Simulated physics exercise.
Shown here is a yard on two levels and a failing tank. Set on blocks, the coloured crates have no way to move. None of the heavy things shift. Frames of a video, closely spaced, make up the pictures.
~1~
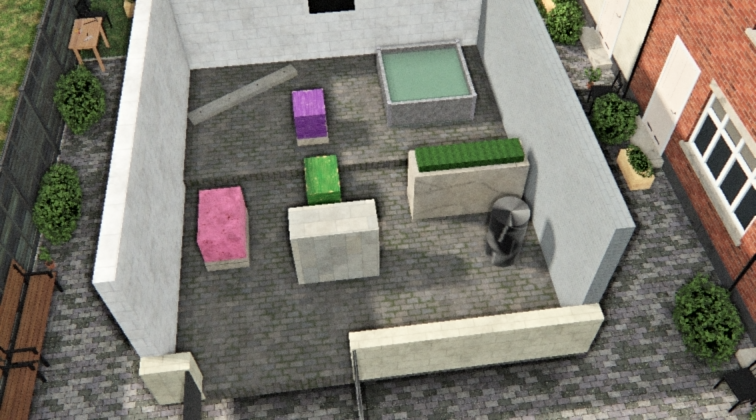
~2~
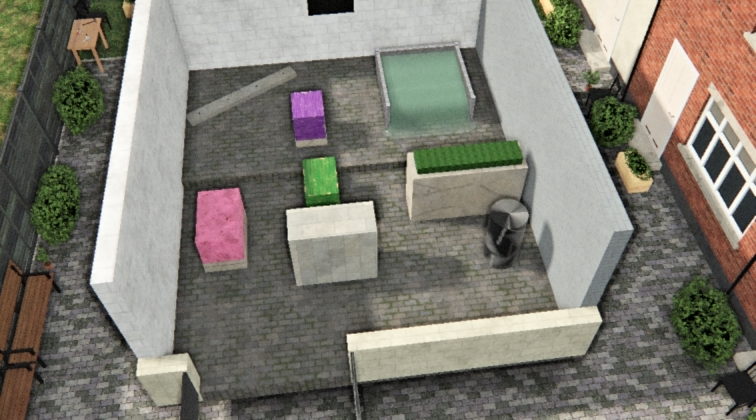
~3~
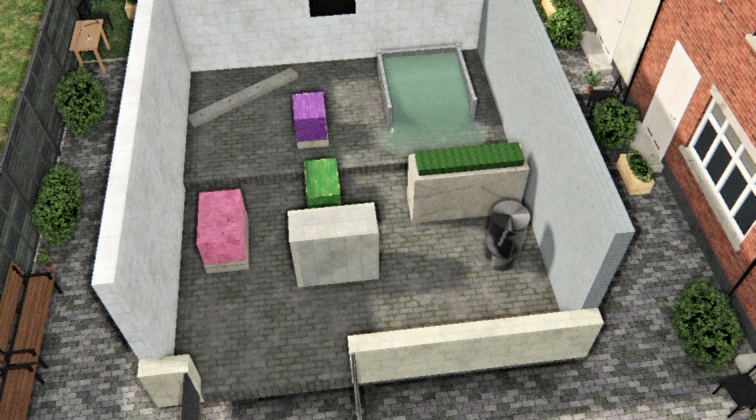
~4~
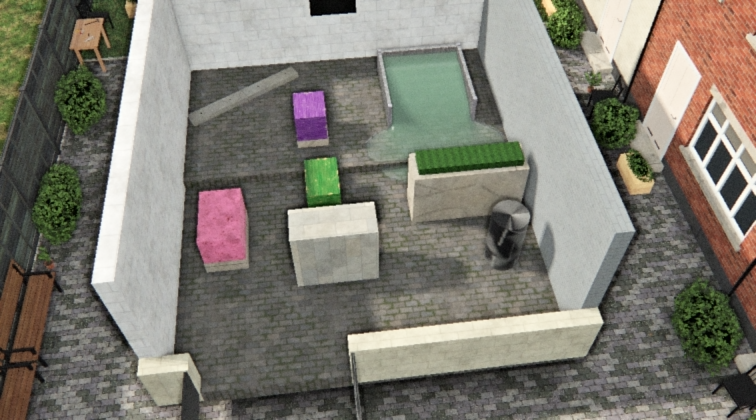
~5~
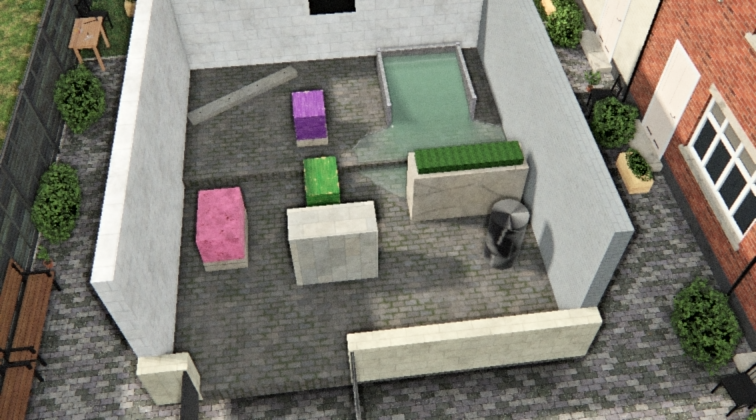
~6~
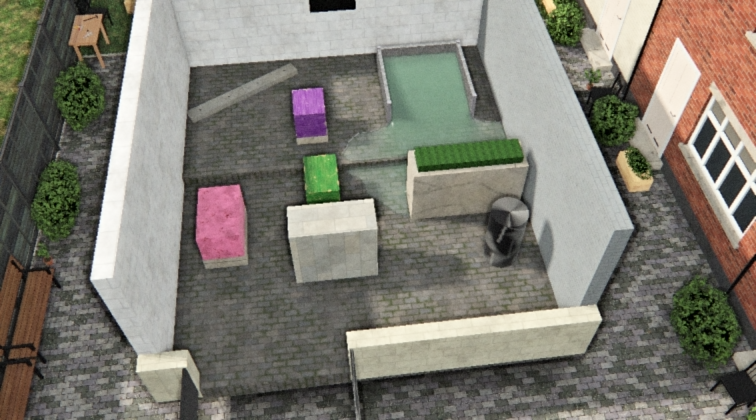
In a walled, paved yard with pink, green and purple crates, the front side of a water tank gave way, and water poured out, spreading across the paving and behind the hedge-topped wall.
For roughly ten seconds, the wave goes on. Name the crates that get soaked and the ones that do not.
At the end, the green crate will meet the water; the purple crate will avoid the water; the pink crate will avoid the water.
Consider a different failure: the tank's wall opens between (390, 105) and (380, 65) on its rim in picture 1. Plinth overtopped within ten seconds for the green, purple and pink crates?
Crate by crate: Green - hit; purple - hit; pink - left alone.
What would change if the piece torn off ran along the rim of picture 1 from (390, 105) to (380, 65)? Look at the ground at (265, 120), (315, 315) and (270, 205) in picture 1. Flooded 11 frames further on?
Drenched; spared; drenched.
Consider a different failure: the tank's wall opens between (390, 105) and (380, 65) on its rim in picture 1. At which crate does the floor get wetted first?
That would be the crate marked purple, reached first.
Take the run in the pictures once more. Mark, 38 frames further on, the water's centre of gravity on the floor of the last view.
Centre of mass: Roughly (387, 213).
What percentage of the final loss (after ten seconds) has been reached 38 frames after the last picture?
Estimate: 5 %.
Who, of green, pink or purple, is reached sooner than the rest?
First to get wet: The crate marked green.
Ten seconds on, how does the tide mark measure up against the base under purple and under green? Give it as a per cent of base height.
In order: 0% and 240%.
A moment on, water covers 15 % of the floor; the green crate water round its plinth, the purple crate not reached, the pink crate not reached.
Next, water covers 25 % of the floor; the green crate water round its plinth, the purple crate not reached, the pink crate water round its plinth.
Then, water covers 35 % of the floor; the green crate water round its plinth, the purple crate not reached, the pink crate water round its plinth.
Later, water covers 55 % of the floor; the green crate water round its plinth, the purple crate not reached, the pink crate water round its plinth.
In the end, water covers 60 % of the floor; the green crate was topped, the purple crate stayed above the water, the pink crate stayed above the water.
